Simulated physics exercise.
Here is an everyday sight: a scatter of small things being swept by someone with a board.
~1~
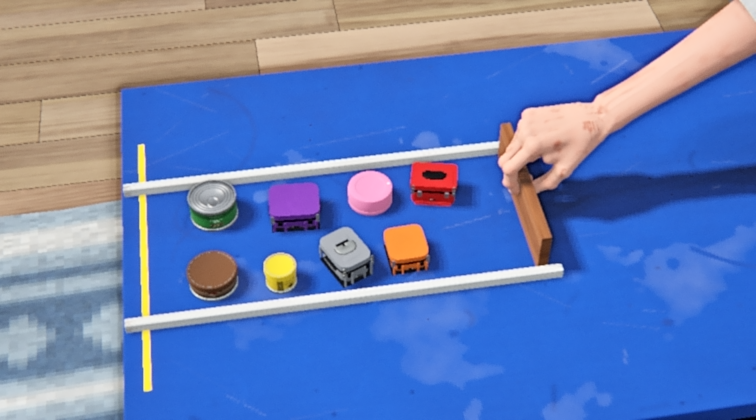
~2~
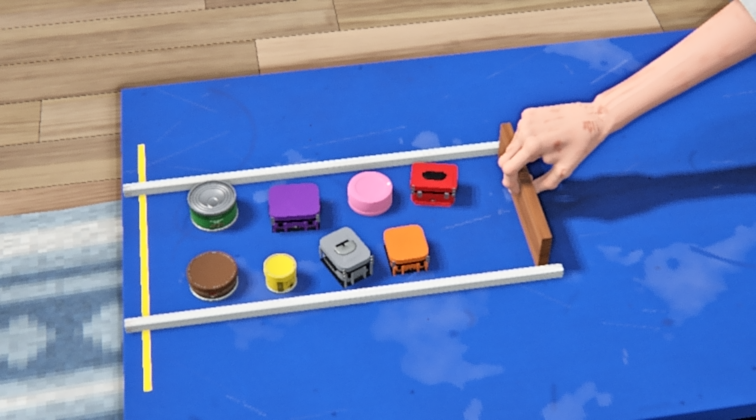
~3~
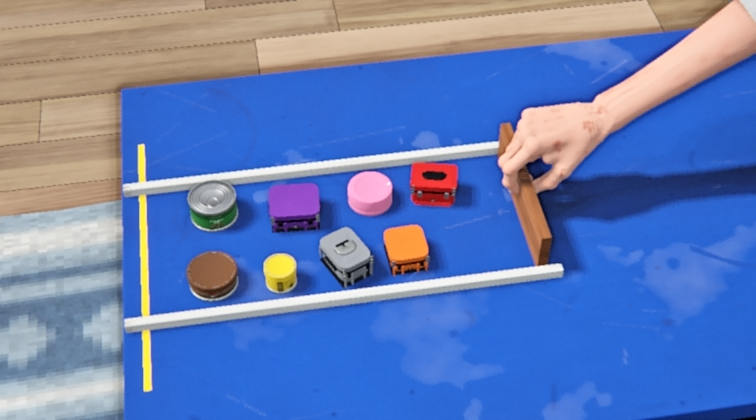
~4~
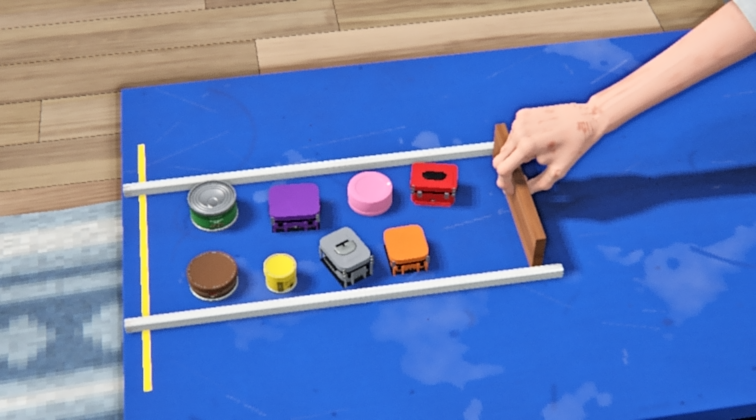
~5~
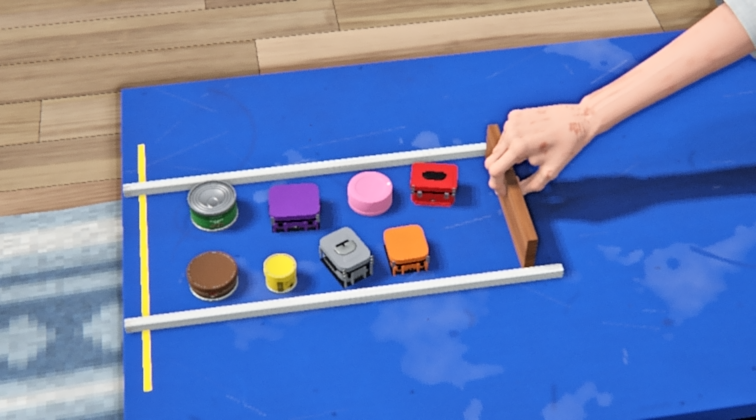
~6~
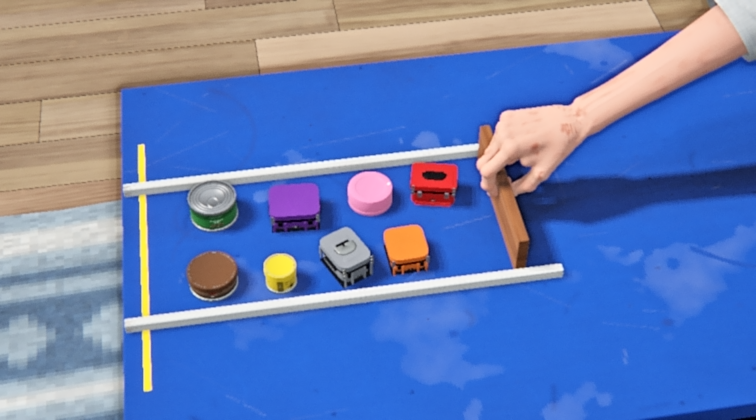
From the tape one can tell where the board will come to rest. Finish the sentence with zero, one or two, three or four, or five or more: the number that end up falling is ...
The number that end up falling is five or more.
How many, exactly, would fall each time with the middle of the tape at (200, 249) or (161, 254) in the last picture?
On the floor, 4 then 6.
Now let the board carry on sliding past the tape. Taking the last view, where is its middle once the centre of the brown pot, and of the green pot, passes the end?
Approx. (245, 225) for the first, approx. (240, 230) for the second.
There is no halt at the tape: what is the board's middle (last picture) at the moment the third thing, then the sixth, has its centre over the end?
Pixels in order: Roughly (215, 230), roughly (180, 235).
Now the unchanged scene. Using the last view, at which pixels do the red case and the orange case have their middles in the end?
Okay, so first (119, 226), and next (125, 286).
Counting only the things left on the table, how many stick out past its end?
I'd put it at 2.
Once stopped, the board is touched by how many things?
I count 2 of them.
Soon after, none off yet; brown pot at rest near (213, 276); green pot displaced a little near (187, 209); yellow tin moving near (274, 275).
In the end, the number that fall off is five or more; gone, pink lid, grey case, purple case, yellow tin, green pot and brown pot.
